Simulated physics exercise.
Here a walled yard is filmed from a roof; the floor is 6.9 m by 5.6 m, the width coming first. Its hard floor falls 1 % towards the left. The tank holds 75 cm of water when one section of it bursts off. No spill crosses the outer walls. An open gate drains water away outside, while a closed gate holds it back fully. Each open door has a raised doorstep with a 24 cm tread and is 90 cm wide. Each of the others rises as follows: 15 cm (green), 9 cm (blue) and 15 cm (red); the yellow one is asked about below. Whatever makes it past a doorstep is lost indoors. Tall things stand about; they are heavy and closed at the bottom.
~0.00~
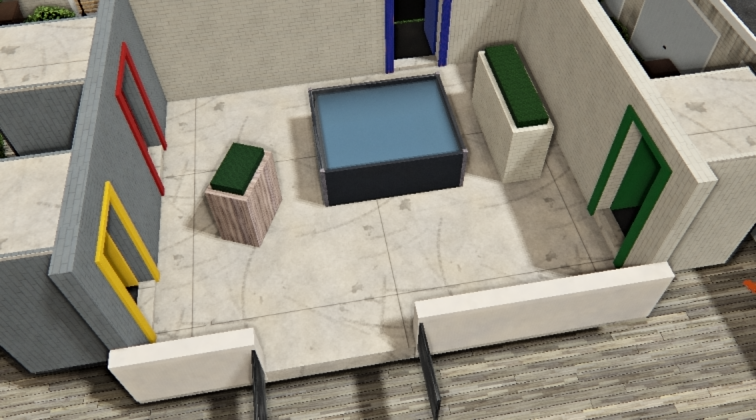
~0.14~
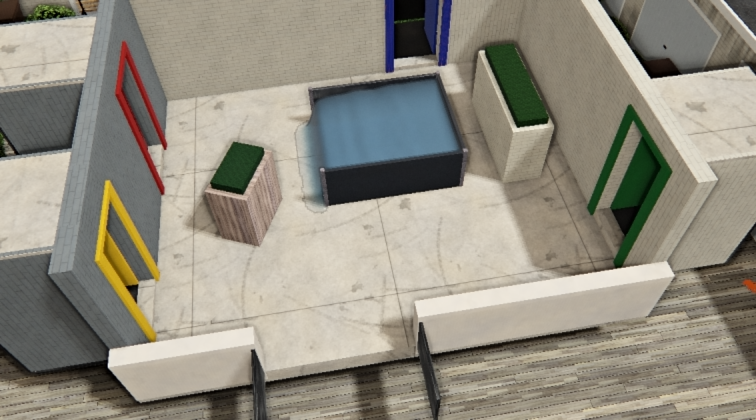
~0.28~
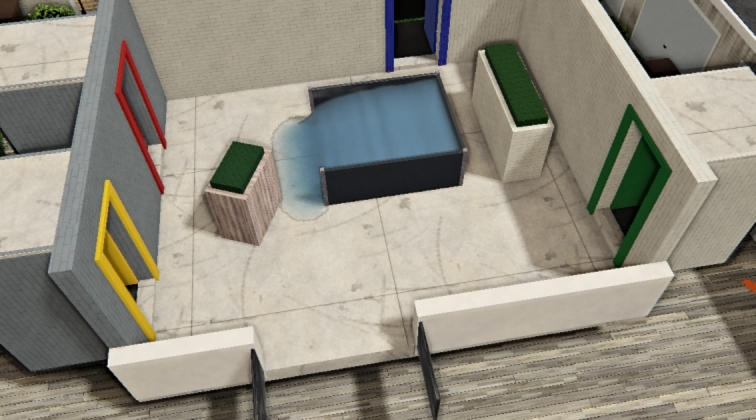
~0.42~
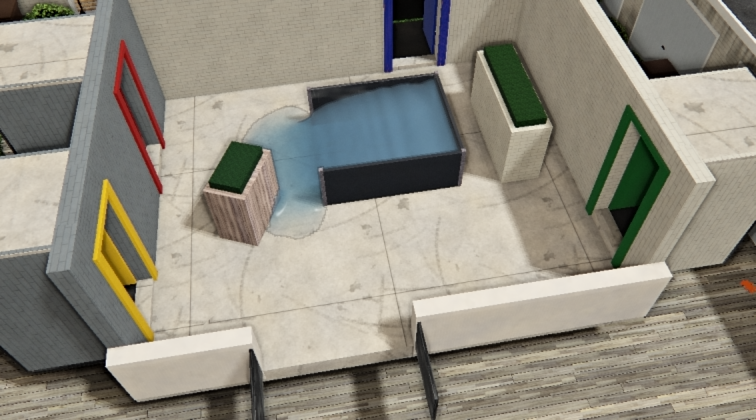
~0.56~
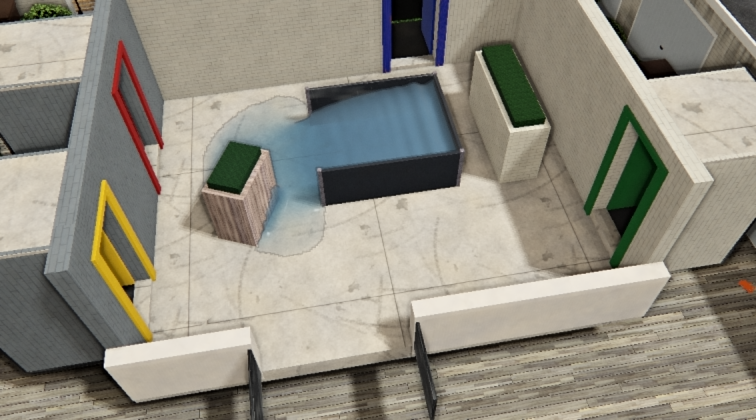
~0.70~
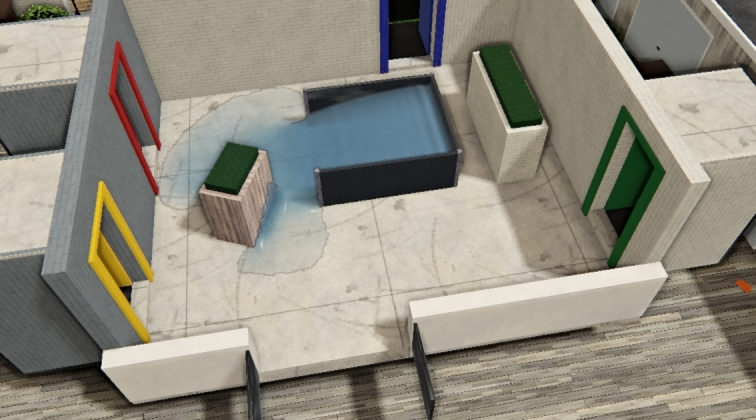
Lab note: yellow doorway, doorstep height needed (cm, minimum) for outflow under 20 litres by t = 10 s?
Approx. 13 cm.
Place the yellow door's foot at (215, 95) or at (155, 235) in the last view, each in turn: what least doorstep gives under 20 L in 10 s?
About 24 cm, then about 11.0 cm.
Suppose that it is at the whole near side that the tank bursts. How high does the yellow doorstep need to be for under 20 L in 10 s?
Then it needs around 8.5 cm.
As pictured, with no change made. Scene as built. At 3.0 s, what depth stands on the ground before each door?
In cm: Yellow 8, green 0, blue 0, red 32.
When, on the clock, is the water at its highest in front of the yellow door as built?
Near 6.5 s.
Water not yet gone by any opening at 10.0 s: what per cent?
About 66 in every hundred.
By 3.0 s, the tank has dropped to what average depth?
I'd put it at some 16 centimetres on average.
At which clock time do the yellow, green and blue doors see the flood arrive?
Arrives: Yellow 1.6 s / green 7.5 s / blue 3.6 s.
After 1.4 s water covers 35 % of the floor, deepest (44 cm) near (276, 194); it has not reached the yellow door.
After 3.0 s water covers 45 % of the floor, deepest (38 cm) near (162, 108); 8 cm at the yellow door, 0 litres in over its 8 cm doorstep.
After 10.0 s water covers 100 % of the floor, deepest (10 cm) near (146, 375); 9 cm at the yellow door, 84 litres in over its 8 cm doorstep.
At the yellow door as built, the water arrived by 1.7 s and peaked near 15 cm at 6.6 s.
Run again over the same 10 s with other heights there, 31 litres in over 12 cm, 4 litres over 16 cm. The limit of 20 litres is kept from about 13 cm up.
